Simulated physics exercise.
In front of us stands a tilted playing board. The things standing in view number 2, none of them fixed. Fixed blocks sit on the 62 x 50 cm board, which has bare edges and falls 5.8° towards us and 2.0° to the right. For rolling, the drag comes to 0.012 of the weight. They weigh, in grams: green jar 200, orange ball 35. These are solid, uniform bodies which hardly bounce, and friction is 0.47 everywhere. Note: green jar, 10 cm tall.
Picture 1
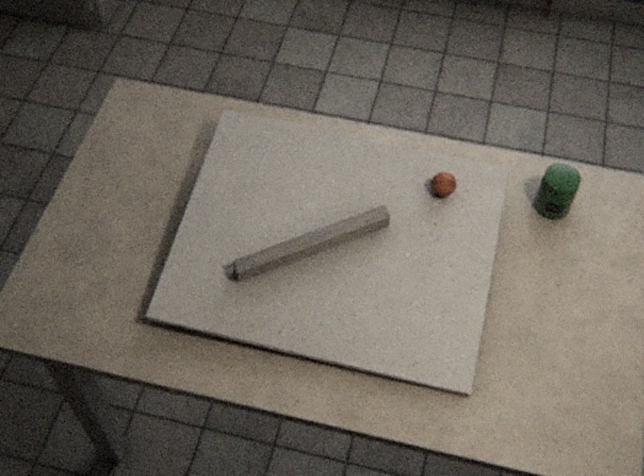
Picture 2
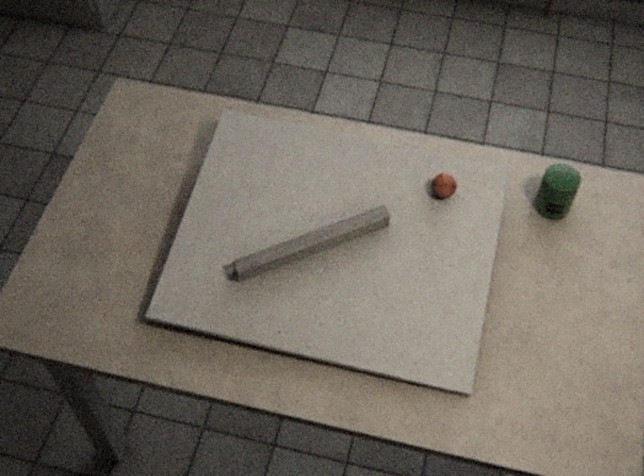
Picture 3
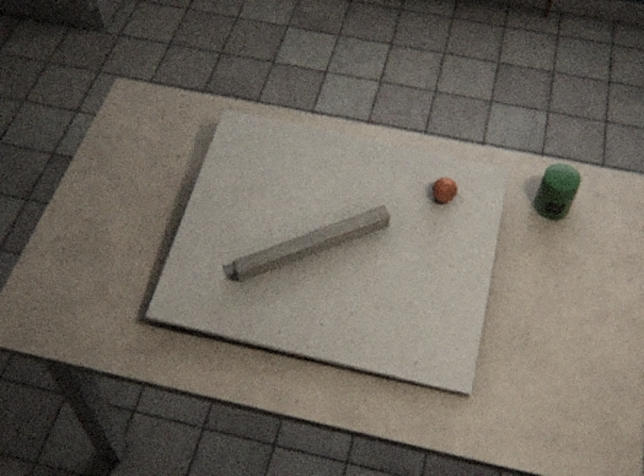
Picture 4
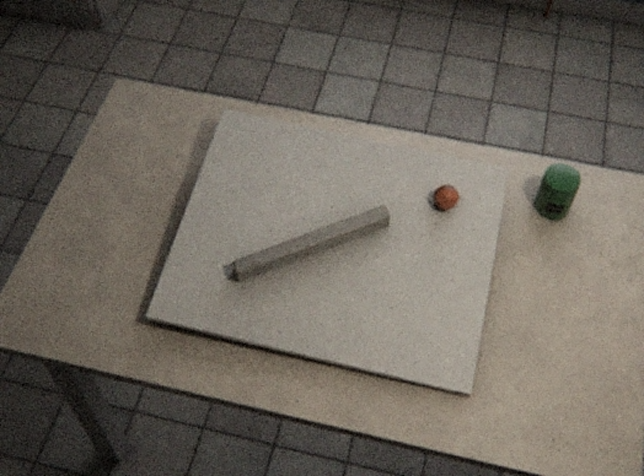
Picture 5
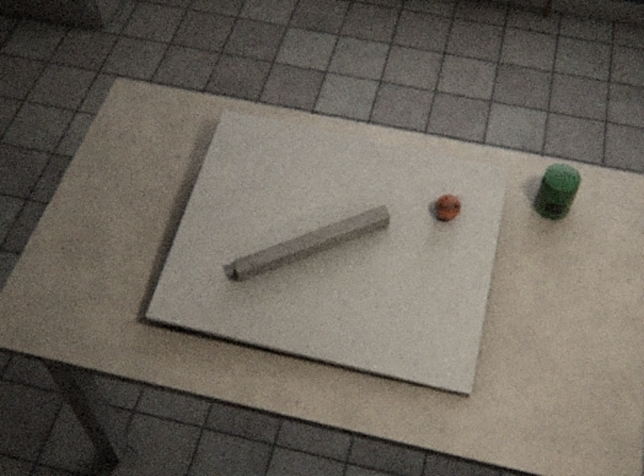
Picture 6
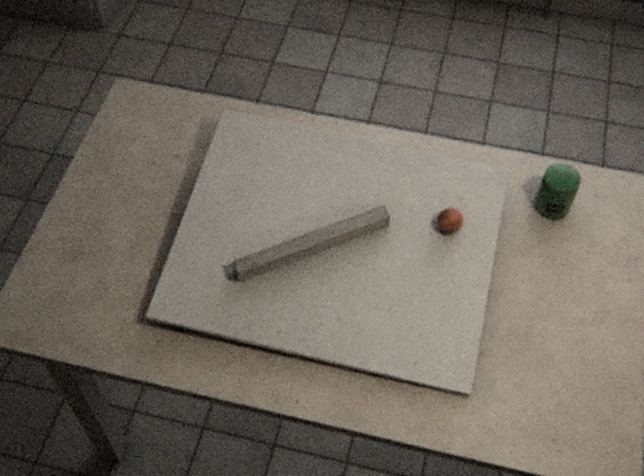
A pale board on a table holding a grey bar while a small orange ball rolls slowly nearer, a green jar standing still.
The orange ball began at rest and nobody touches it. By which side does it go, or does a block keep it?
It crosses the right border.
Then, 0.30 s later than the last frame, 21 cm of board to the near edge; orange ball near (461, 279).
Then, 0.60 s later than the last frame, it has gone over the right edge; orange ball near (479, 375).
Then, 0.80 s later than the last frame, it has gone over the right edge; orange ball near (501, 458).
Then, 0.90 s later than the last frame, it has gone over the right edge.
When it is over, it has gone over the right edge; green jar within 8 cm of the start.
